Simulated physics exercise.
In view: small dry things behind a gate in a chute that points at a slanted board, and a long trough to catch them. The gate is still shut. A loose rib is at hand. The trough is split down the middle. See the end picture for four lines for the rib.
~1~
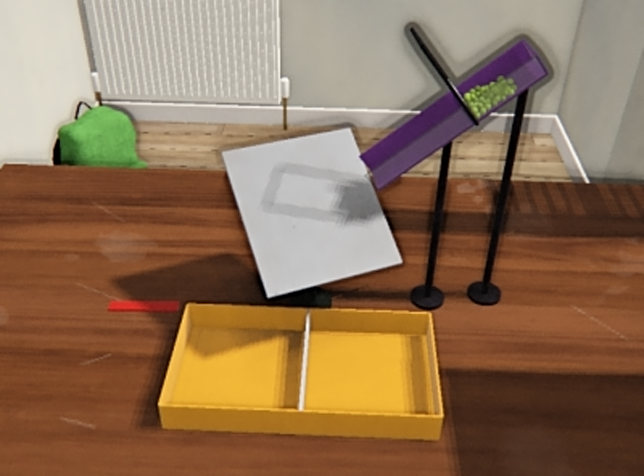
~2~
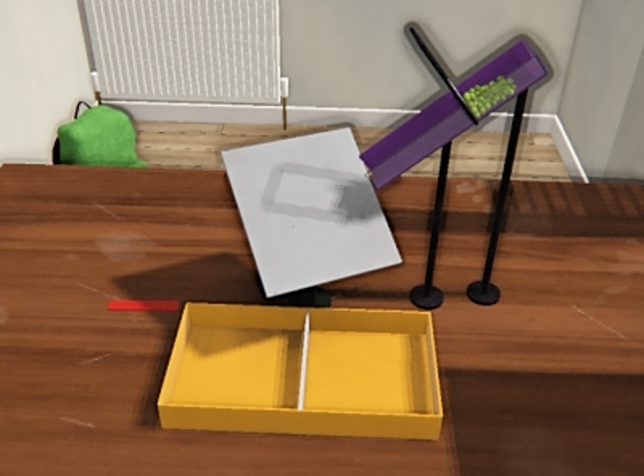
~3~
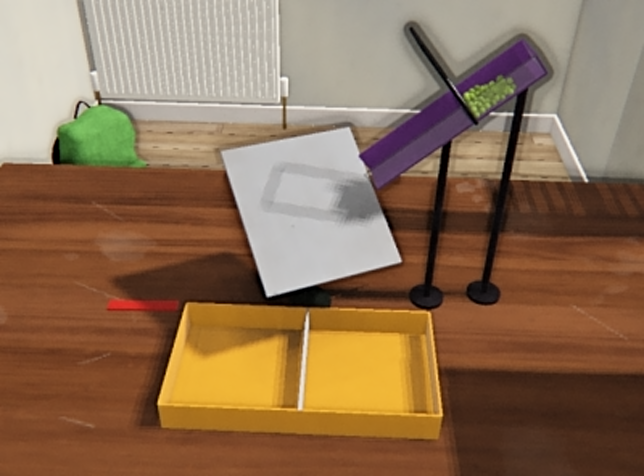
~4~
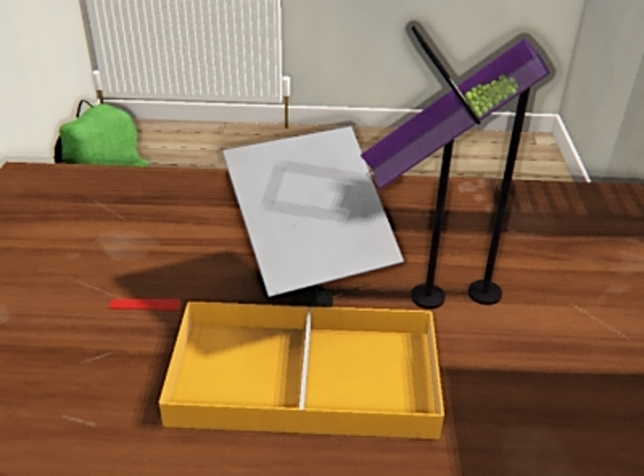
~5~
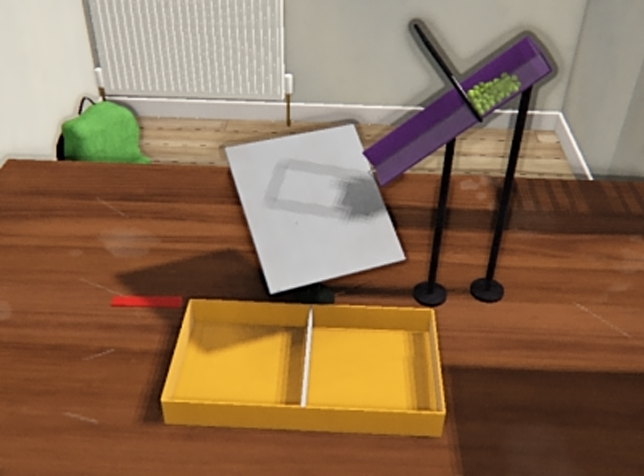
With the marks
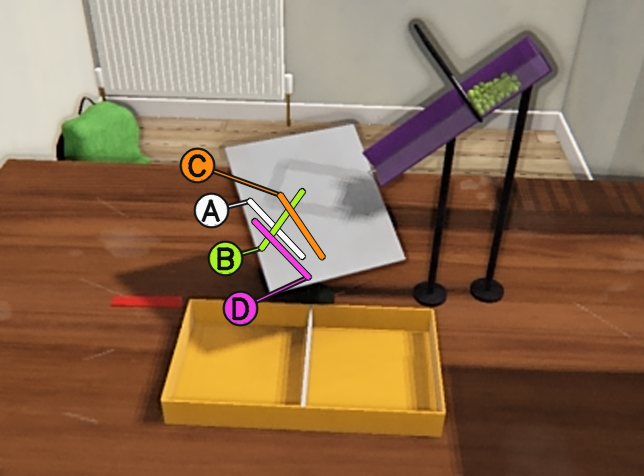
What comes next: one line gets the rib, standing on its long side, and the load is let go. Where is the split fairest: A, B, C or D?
The best line is B.
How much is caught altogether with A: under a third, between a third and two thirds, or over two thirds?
Over two thirds.
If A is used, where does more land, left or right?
More lands on the right.
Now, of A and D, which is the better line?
That would be A.
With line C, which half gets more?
Right.
On the marked copy, line A from (249, 201) to (302, 256); line B from (302, 191) to (261, 248); line C from (280, 195) to (322, 256); line D from (254, 221) to (308, 277).
With A, of what is caught, about a tenth in the left half, the larger part in the right.
With B, of what is caught, roughly two thirds in the left half, roughly a third in the right.
With C, of what is caught, not one piece in the left half, every piece in the right.
With D, of what is caught, just a few in the left half, almost all in the right.
